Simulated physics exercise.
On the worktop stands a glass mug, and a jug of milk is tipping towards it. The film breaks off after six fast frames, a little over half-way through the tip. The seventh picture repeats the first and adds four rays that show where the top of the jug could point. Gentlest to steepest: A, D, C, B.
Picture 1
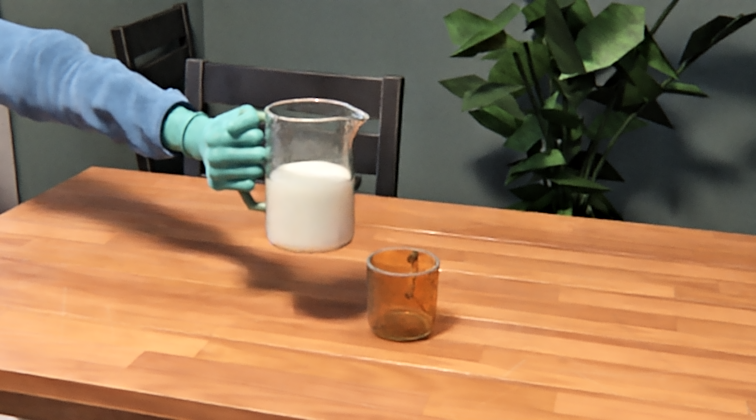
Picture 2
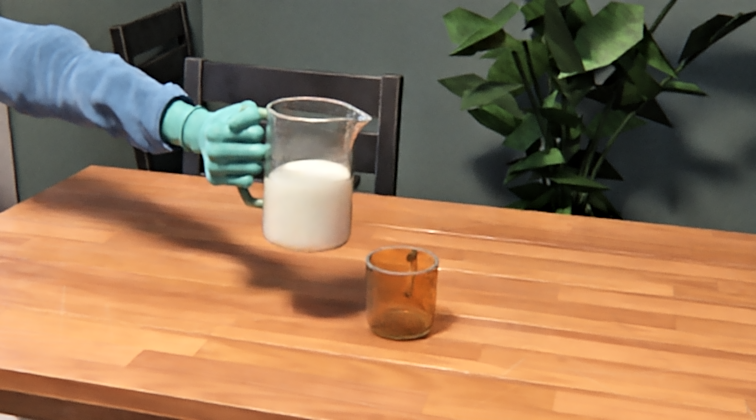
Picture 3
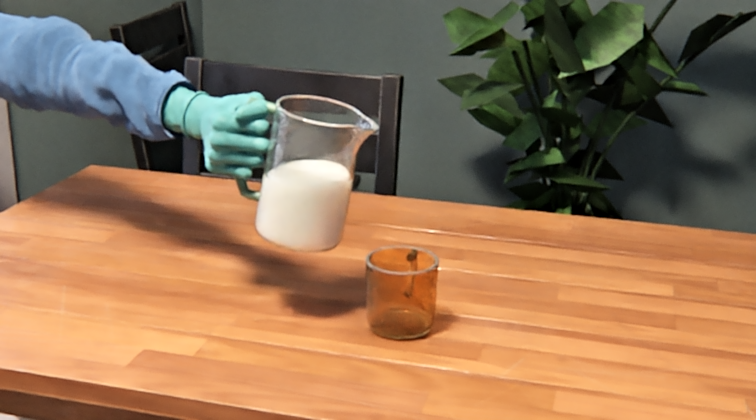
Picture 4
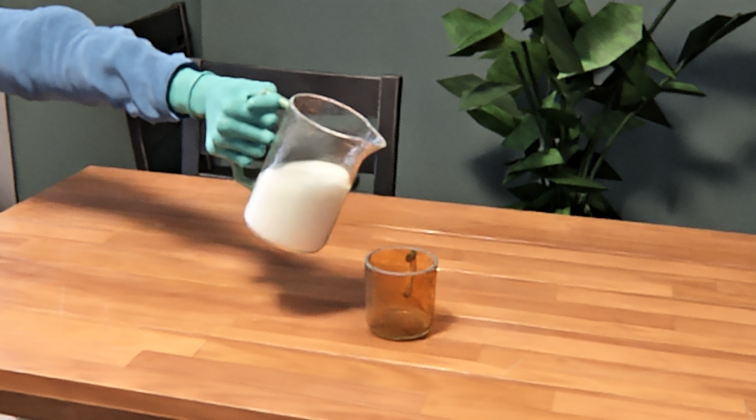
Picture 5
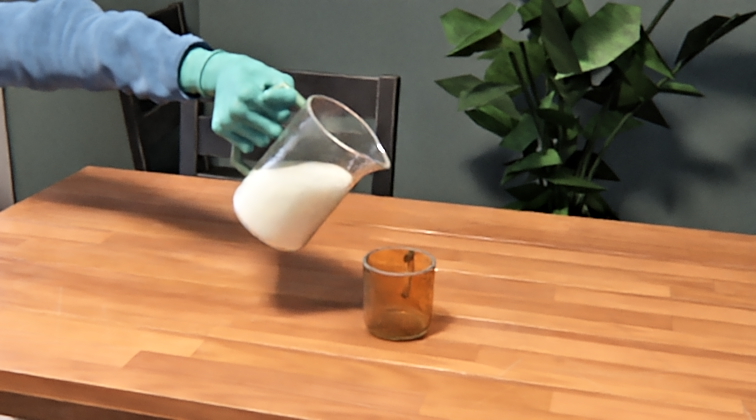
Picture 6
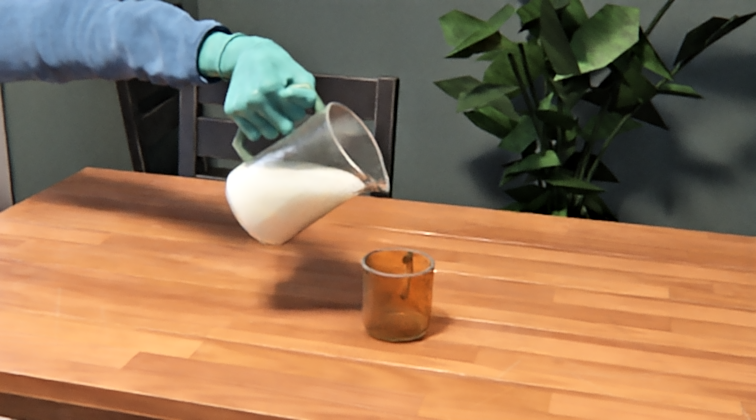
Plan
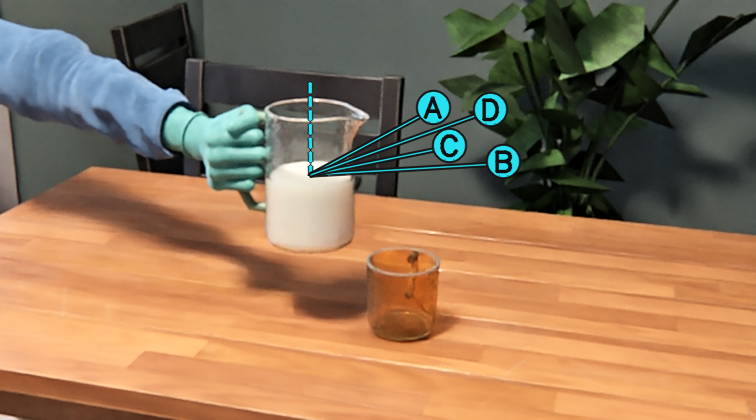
In this clip, a teal-gloved hand holds a glass jug of milk above a wooden table, beside an empty amber glass mug, then gradually tilts it rightward towards the mug, the milk shifting towards the lip while the mug stays still.
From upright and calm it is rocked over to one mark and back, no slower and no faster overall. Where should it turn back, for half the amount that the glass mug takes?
Take C.
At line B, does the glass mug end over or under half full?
Over half.
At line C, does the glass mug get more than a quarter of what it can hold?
Yes.
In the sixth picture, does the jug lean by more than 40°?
Yes.
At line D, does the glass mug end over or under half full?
Under.
On the marked copy, A at (419, 116); B at (486, 164); C at (433, 150); D at (474, 116).
If A is chosen, the glass mug ends with about 7 % of what it can hold.
If B is chosen, the glass mug ends with about 76 % of what it can hold; 6 % of the milk is spilt.
If C is chosen, the glass mug ends with about 53 % of what it can hold.
If D is chosen, the glass mug ends with about 26 % of what it can hold.
